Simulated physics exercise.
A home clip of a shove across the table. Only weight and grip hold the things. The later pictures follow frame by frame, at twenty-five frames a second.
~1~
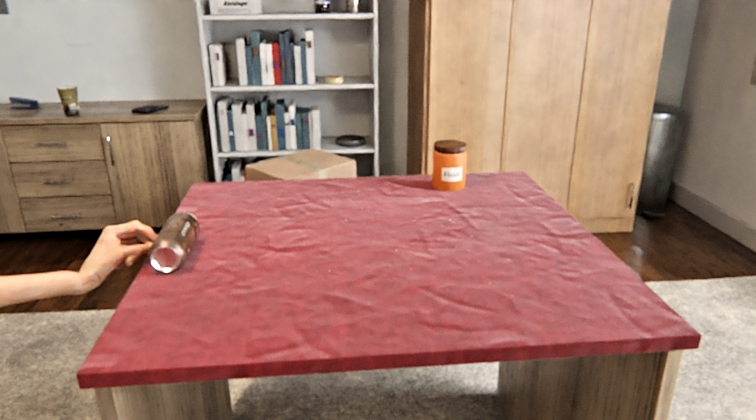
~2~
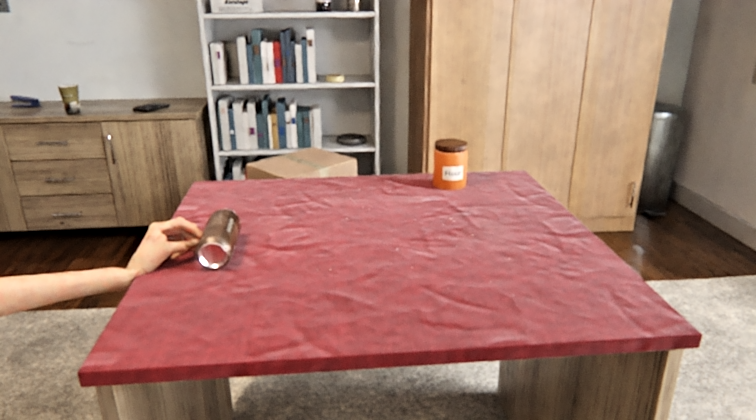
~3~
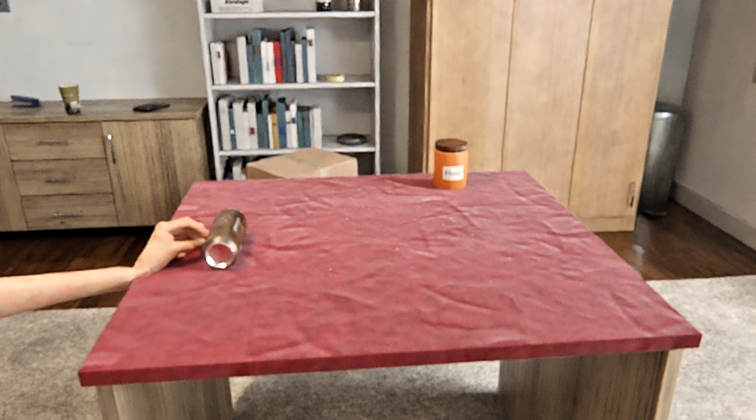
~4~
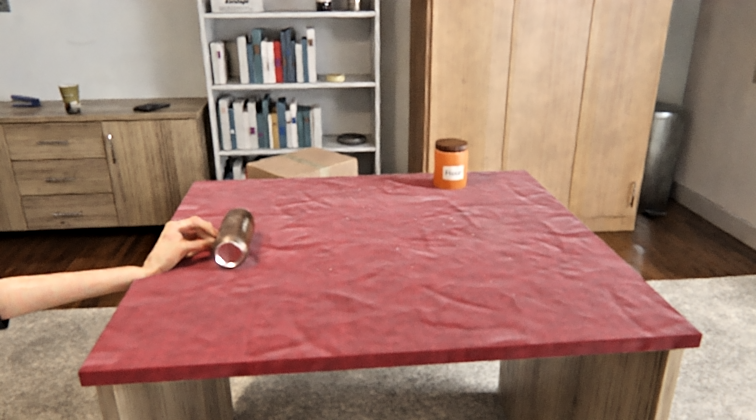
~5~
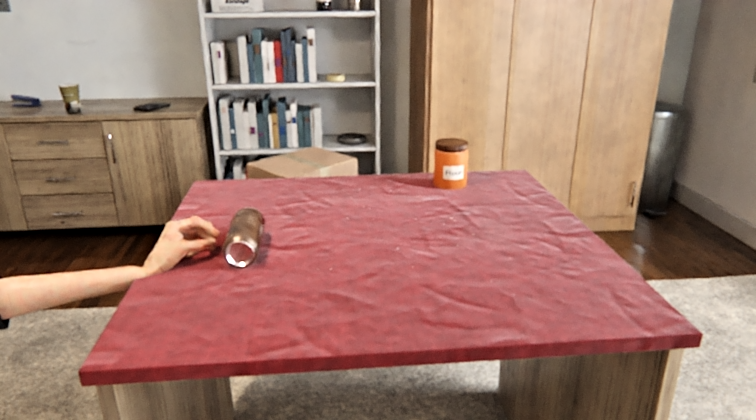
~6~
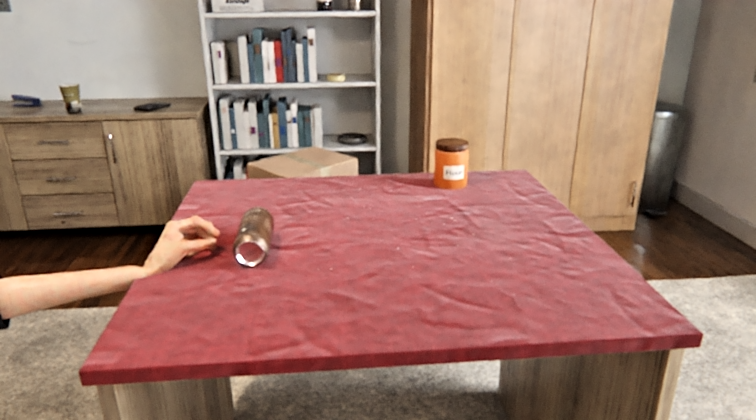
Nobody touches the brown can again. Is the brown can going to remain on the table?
The brown can remains on top.
Then, 0.20 s past the last view, brown can displaced well along near (294, 234).
Then, 0.40 s past the last view, brown can displaced well along near (321, 232).
Finally, moved from the start, brown can. Final places as the last picture's camera would see them, brown can near (343, 232).
